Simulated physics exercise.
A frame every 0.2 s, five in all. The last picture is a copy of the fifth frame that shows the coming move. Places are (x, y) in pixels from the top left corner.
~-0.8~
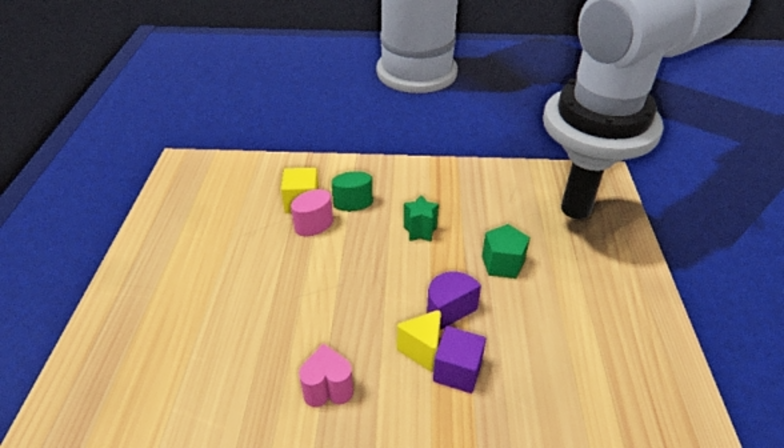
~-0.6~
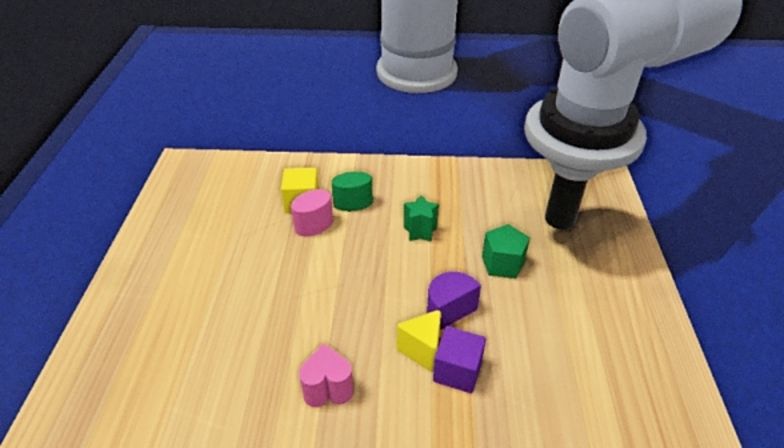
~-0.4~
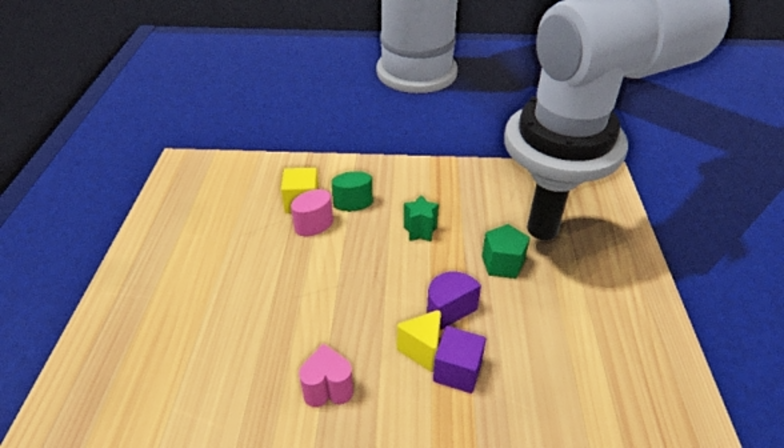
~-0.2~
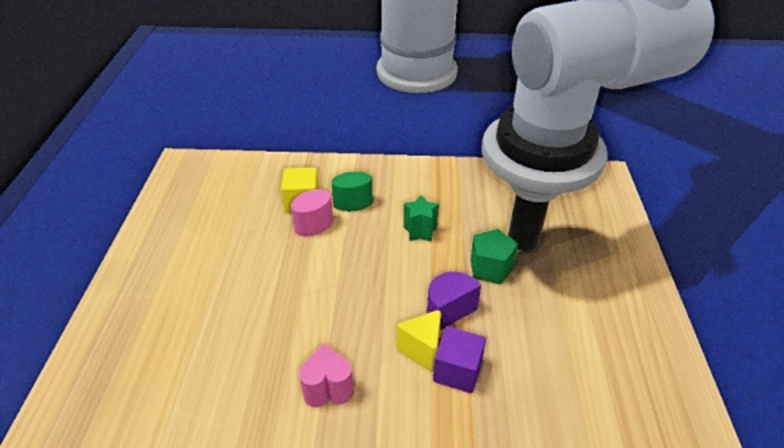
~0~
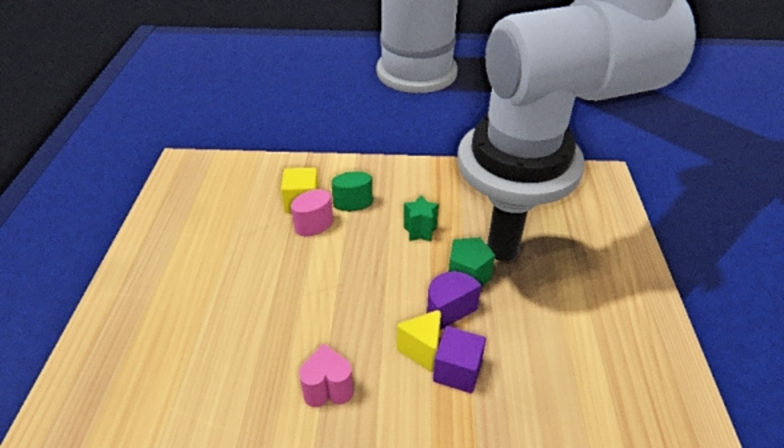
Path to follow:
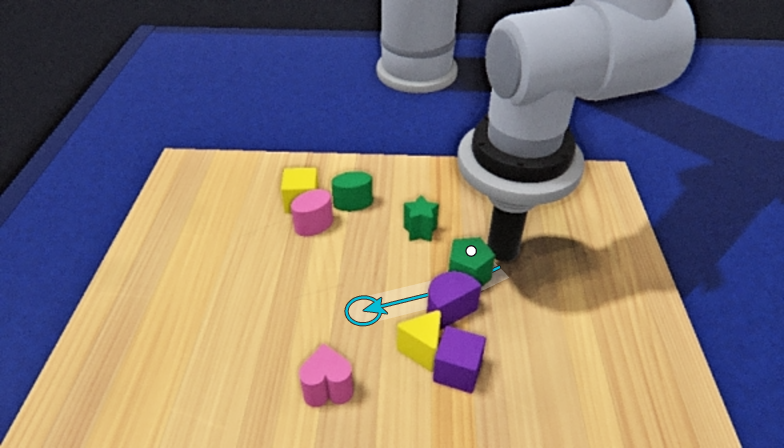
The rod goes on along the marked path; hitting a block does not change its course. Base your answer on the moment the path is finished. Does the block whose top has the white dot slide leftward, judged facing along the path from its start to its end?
I expect not.
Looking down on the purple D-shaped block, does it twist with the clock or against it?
From the top: Counterclockwise.
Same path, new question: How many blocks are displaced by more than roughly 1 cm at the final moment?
It's going to be three or more.
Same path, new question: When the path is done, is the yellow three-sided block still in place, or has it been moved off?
By the end it has moved.
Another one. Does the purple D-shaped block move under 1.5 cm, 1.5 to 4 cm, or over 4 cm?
Above 4 cm.
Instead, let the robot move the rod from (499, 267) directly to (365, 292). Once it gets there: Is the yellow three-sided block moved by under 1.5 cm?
Answer: No.
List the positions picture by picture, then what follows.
The first picture shows tip of the rod (575, 211), middles of tops, yellow three-sided block (424, 327), purple D-shaped block (451, 286), purple square block (461, 347), green five-sided block (508, 239).
The second picture shows rod (559, 221), nothing pushed.
The third picture shows rod (542, 231), nothing pushed.
The fourth picture shows rod (523, 241), green five-sided block (495, 243).
The fifth picture shows rod (502, 252), yellow three-sided block (424, 327), purple D-shaped block (451, 286), purple square block (461, 347), green five-sided block (471, 251).
The line goes from (499, 267) through (459, 285) and (413, 299) to (363, 311); the dot is on the green five-sided block.
On the path given first. One third of the way, rod (461, 270); yellow three-sided block (424, 335), turned 15° clockwise; purple D-shaped block (430, 297), turned 25° anticlockwise; green five-sided block (425, 263), turned 25° clockwise.
Two thirds of the way, rod (412, 283); yellow three-sided block (422, 345); purple D-shaped block (412, 308), turned 50° anticlockwise; green five-sided block (374, 272), turned 40° clockwise.
At the end, rod (363, 295); yellow three-sided block (422, 346); purple D-shaped block (402, 313), turned 75° anticlockwise; purple square block unmoved; green five-sided block (323, 278), turned 60° clockwise.
